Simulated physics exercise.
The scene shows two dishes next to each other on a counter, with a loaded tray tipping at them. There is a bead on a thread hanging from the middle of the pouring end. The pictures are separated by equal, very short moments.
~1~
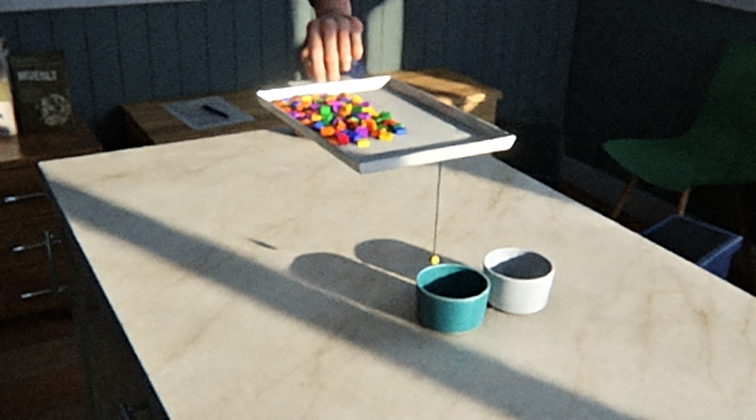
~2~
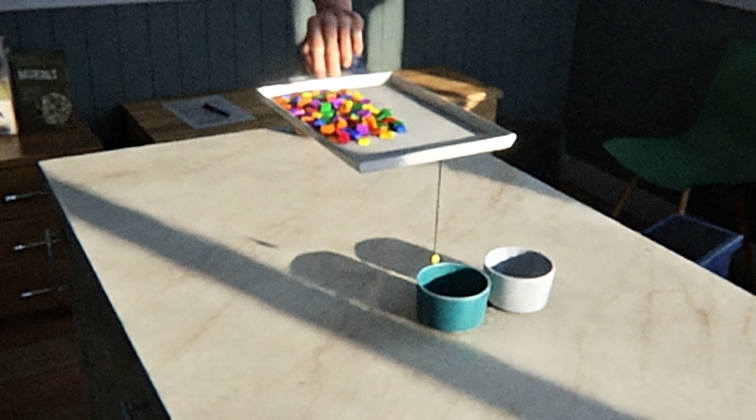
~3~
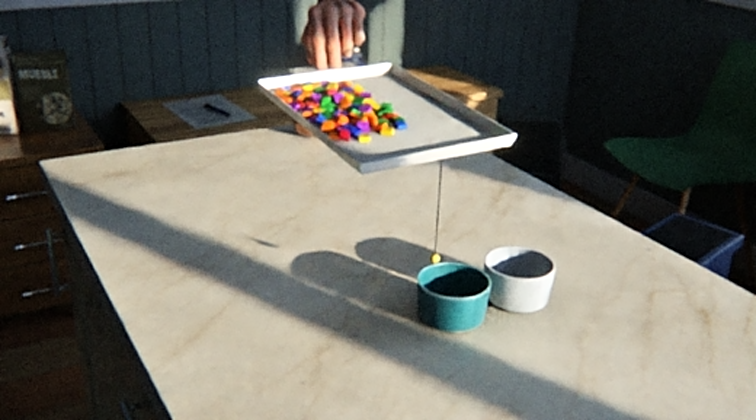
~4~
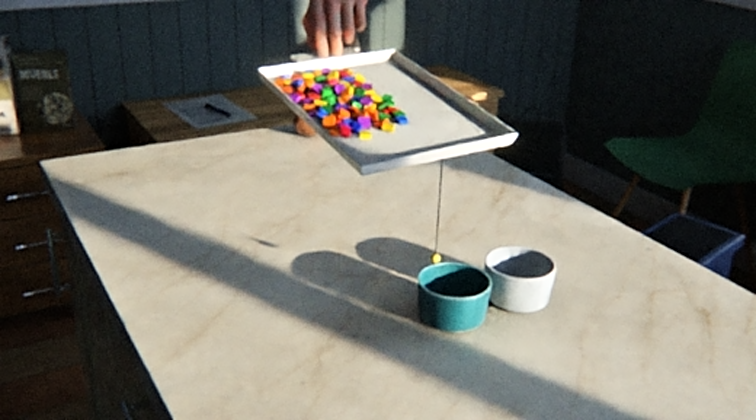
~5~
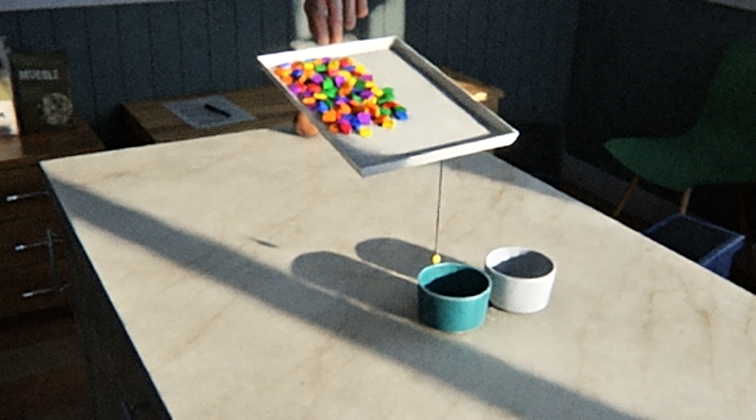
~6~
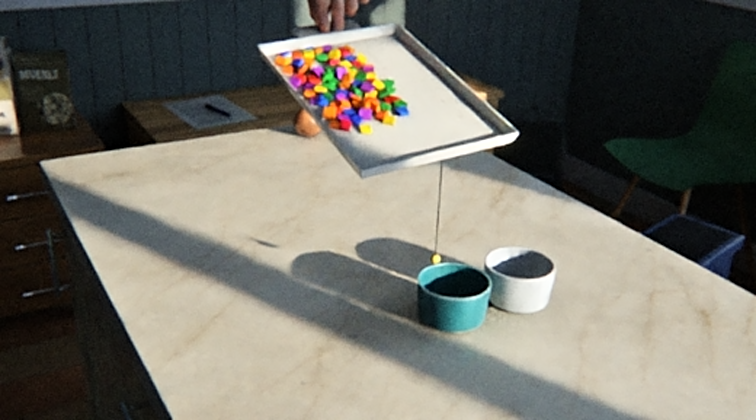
Tray of colourful small pieces slowly tilting as a hand raises its far end above a teal dish and a white dish.
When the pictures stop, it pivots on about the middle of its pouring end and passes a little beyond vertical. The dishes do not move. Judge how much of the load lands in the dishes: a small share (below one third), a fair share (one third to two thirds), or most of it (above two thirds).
A small share.
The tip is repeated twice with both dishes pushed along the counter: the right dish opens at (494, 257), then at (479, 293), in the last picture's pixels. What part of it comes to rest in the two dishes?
10% for the first placement, 40% for the second.
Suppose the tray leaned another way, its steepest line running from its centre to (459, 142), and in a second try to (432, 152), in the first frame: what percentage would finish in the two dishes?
First heading roughly 50 %, second roughly 30 %.
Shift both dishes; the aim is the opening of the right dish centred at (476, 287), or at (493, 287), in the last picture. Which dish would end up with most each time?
The first time round it's the one placed on the left, and the next time it's the one placed on the left.
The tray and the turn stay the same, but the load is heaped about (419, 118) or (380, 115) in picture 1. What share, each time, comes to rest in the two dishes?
In order, 30 per cent then 20 per cent.
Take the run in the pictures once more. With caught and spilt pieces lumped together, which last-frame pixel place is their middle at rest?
Once nothing moves, the middle sits near (398, 346).
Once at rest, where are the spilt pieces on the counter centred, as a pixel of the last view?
Estimate: Around (397, 351).
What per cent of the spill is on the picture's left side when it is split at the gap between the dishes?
100 in a hundred, roughly.
Soon after the last picture, tray tipped steeply; most on the tray; a stray few outside both; a small part in the air.
A little later, tray tipped right over; about a quarter on the tray; a small part in the left dish; about two thirds outside both; a stray few in the air.
Later still, tray tipped past a quarter turn; a small part in the left dish; most outside both.
At rest, tray tipped past a quarter turn; a small part in the left dish; none in the right dish; most outside both.
